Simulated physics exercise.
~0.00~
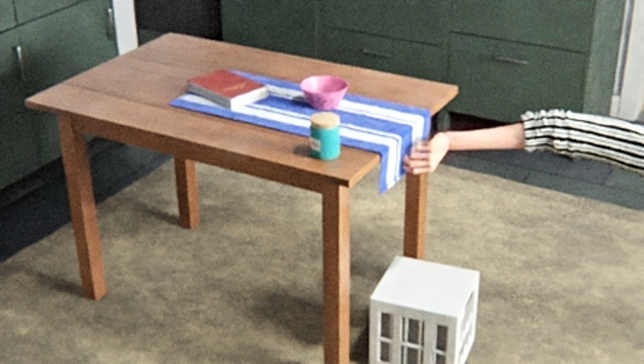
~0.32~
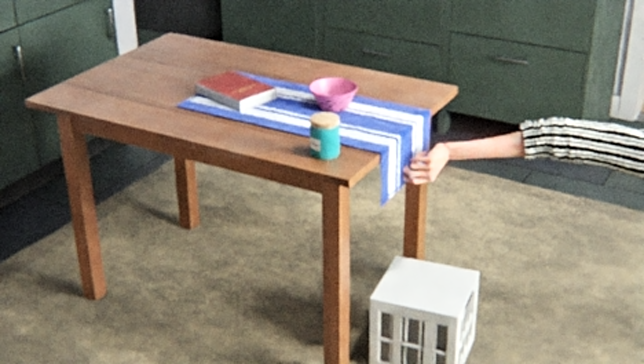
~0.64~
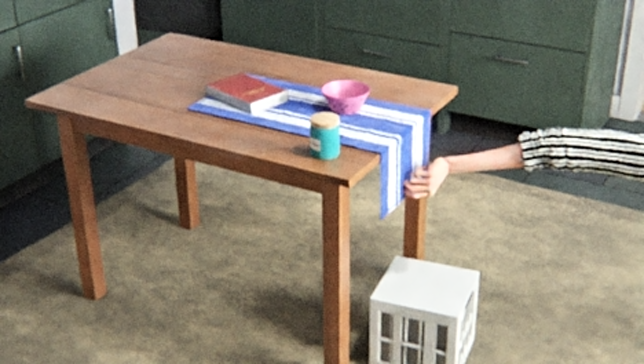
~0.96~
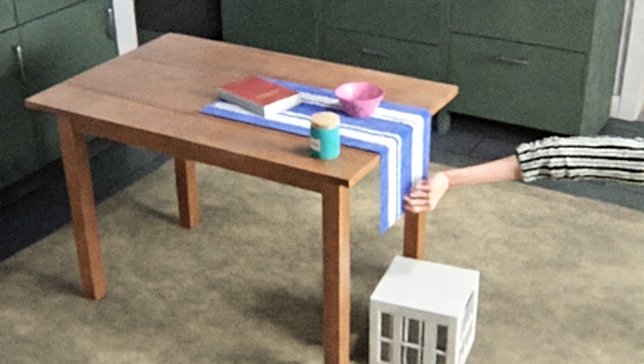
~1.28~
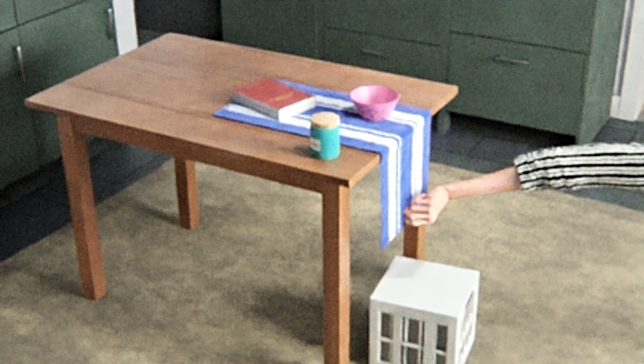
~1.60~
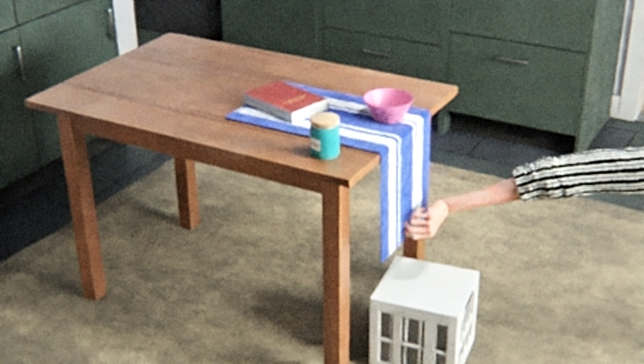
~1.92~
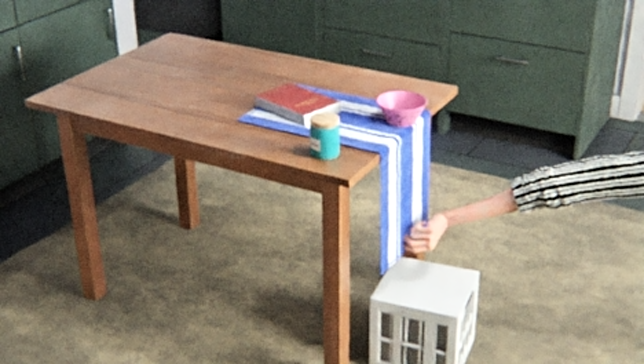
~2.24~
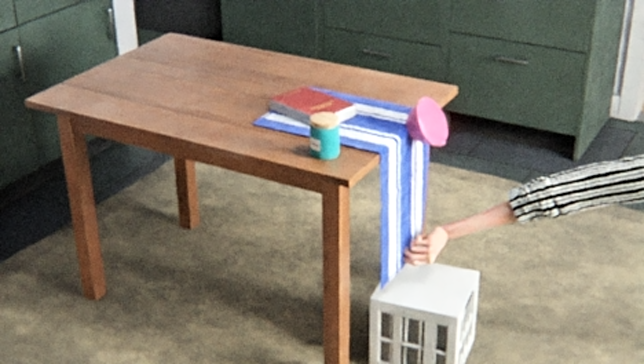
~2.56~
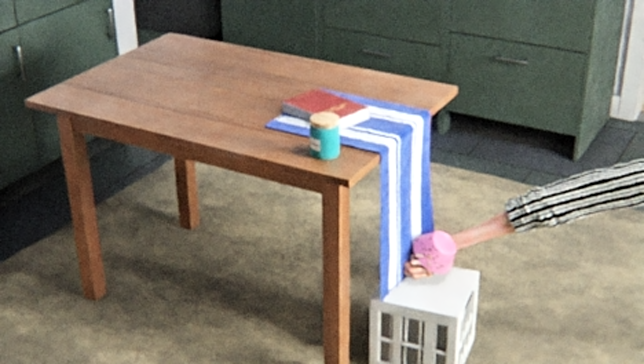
A blue and white striped runner lies across the right end of a wooden table, seen from slightly above in a room with dark green cabinets. On it sit a red book and a pink bowl, with a turquoise jar near the front edge and a white crate on the floor below. A hand in a striped sleeve pulls the hanging end steadily down, carrying the book and bowl rightward while the jar stays put. The bowl reaches the edge, tips over and drops beside the hand, just above the crate. The hem reaches the crate, with the book and jar still on the table.
